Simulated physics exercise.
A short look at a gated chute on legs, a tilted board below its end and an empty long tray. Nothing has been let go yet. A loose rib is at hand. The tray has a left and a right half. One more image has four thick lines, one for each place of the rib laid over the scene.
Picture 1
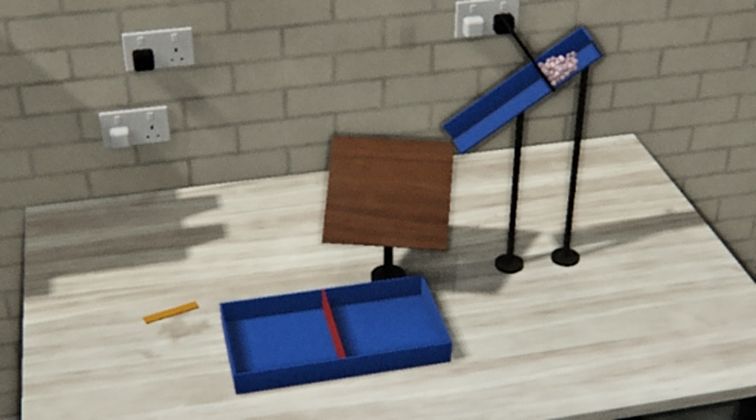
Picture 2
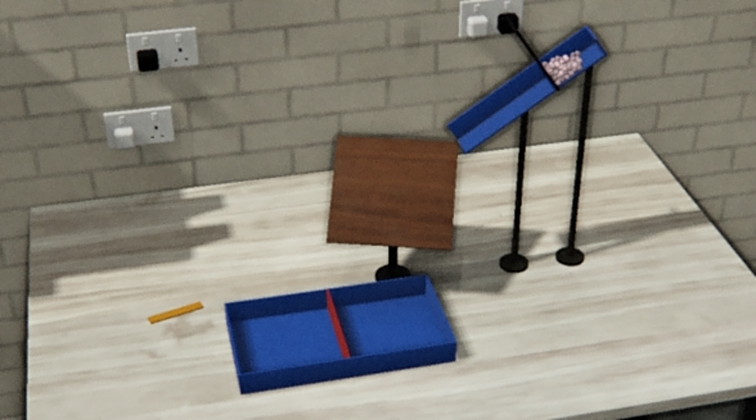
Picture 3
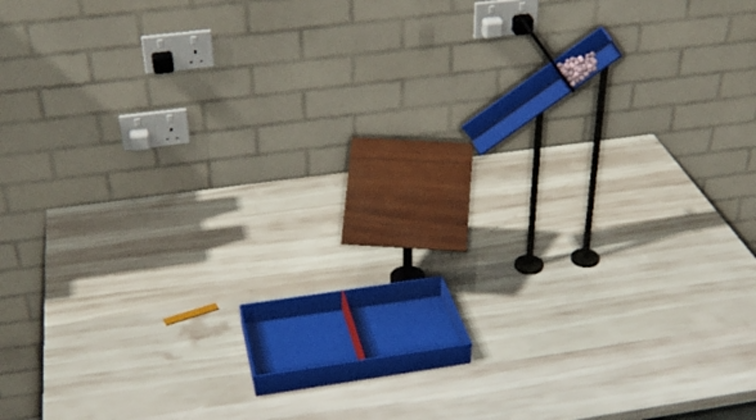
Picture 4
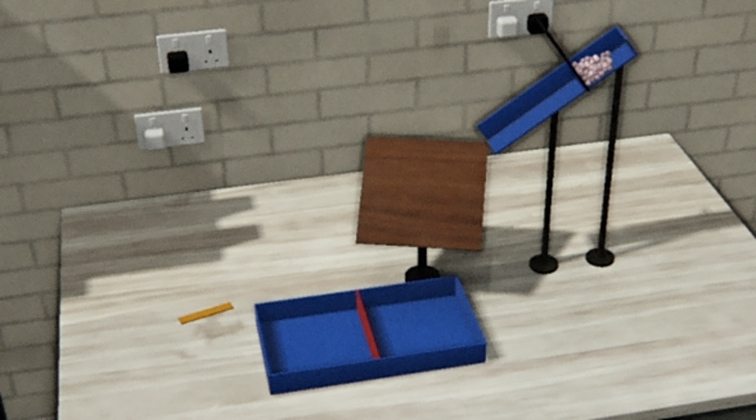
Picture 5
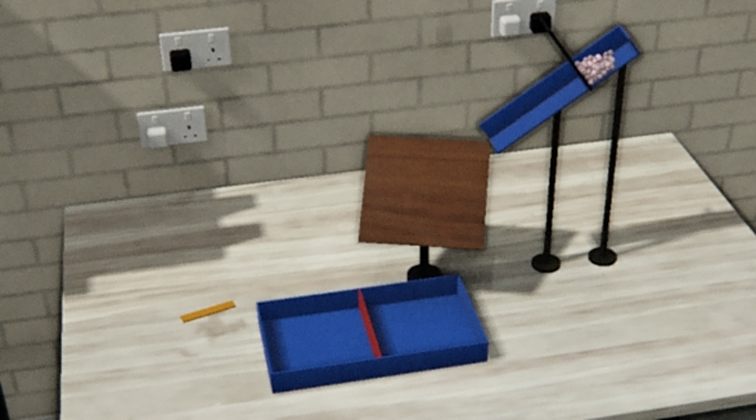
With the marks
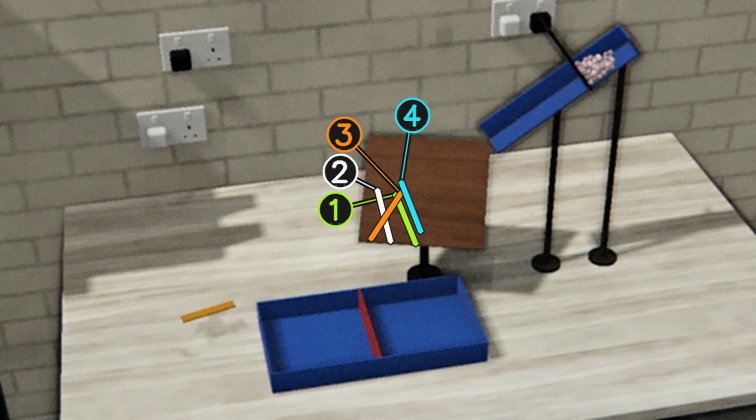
Only the camera moves, drifting slightly left so that everything slides a little to the right in view, above a pale wood-grain tabletop against a grey brick wall with sockets. A blue chute on thin black legs holds pinkish-white beads behind a gate at upper right, beside a tilted brown board on a black stand. An empty blue tray with a red divider sits in front, an orange strip lies to its left, and all these objects stay still.
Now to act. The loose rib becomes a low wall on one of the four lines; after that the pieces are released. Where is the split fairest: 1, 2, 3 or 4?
Best: 3.
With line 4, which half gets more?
The right half.
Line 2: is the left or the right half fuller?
More lands on the right.
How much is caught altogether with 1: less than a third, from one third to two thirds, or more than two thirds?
It is more than two thirds.
On the marked copy, line 1 from (395, 194) to (415, 243); line 2 from (377, 190) to (390, 241); line 3 from (401, 193) to (371, 238); line 4 from (401, 182) to (420, 231).
With 1, of what is caught, none in the left half, all in the right.
With 2, of what is caught, a small part in the left half, nearly all in the right.
With 3, of what is caught, about half in the left half, about half in the right.
With 4, of what is caught, a small part in the left half, most in the right.
